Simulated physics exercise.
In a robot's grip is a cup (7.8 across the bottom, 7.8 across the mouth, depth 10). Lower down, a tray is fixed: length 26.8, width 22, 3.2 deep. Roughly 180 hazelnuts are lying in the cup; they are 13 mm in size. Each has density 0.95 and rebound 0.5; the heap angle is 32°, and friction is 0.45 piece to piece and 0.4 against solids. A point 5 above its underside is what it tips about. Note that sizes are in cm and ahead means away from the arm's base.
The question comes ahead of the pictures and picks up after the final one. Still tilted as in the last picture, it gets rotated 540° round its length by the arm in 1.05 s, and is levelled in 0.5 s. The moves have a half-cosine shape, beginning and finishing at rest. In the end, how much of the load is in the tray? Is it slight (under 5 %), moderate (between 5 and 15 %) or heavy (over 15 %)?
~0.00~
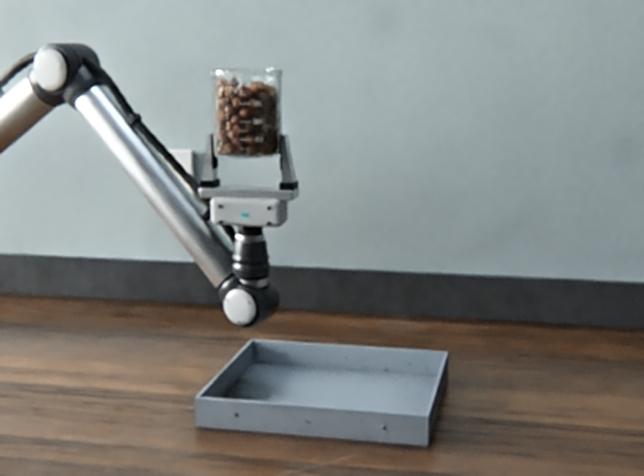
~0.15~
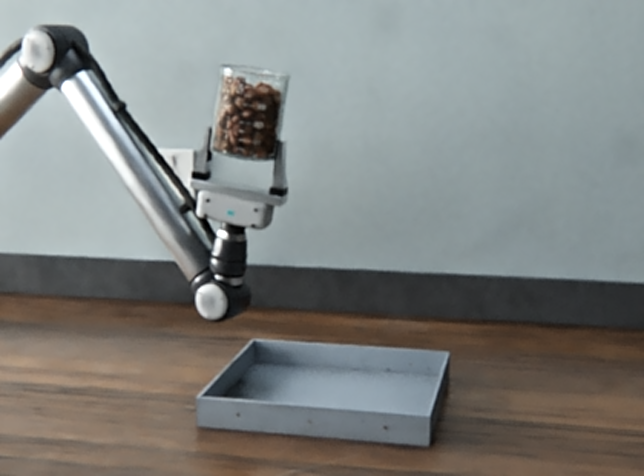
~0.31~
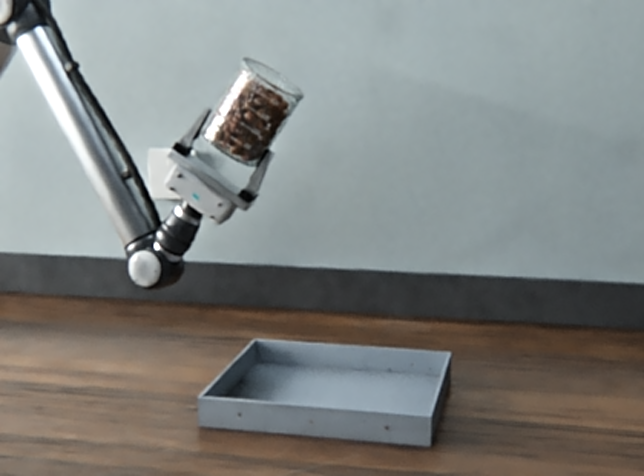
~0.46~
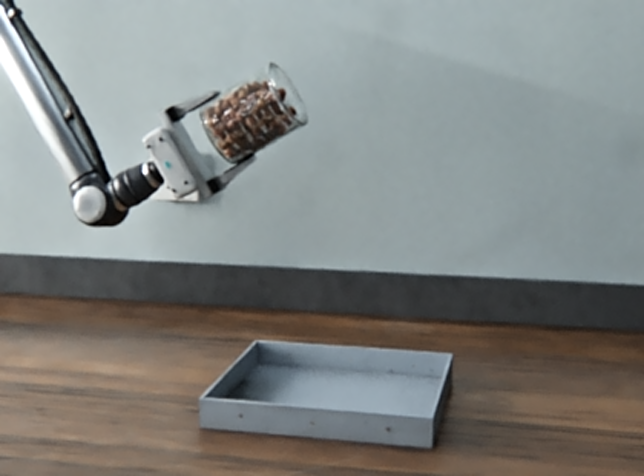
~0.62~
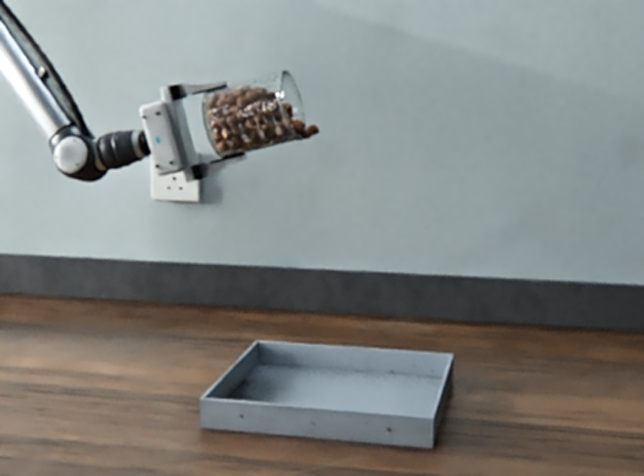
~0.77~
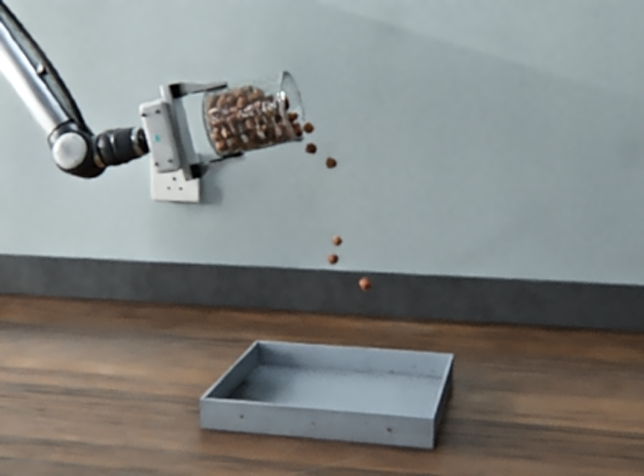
It is heavy, over 15 %.
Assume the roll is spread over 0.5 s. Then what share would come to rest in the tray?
You'd be looking at some 10 per cent.
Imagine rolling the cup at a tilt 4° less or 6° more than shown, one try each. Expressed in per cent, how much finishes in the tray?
About 20 and 35 per cent.
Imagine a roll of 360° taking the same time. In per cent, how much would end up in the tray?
Estimate: Near 25 %.
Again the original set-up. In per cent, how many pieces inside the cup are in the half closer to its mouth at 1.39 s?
40 %.
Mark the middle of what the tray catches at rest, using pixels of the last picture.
Middle: Close to (389, 395).
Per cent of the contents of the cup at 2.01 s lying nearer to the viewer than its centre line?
That comes to around 45 per cent.
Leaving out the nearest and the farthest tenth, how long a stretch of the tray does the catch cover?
16 cm or thereabouts.
By 1.39 s, tipped 77°, highest piece 39 above the table; 151 in the cup, 10 in the tray, 15 in flight or on a rim.
By 2.01 s, tipped 53°, highest piece 38 above the table; 131 in the cup, 35 in the tray, 1 on the table or floor, 9 in flight or on a rim.
By 2.52 s, upright, highest piece 40 above the table; 131 in the cup, 43 in the tray, 2 on the table or floor.
By 3.22 s, upright, highest piece 39 above the table; 131 in the cup, 43 in the tray, 2 on the table or floor.
Final count, 131 in the cup, 43 in the tray, 2 on the table or floor. That is 24 % in the tray.
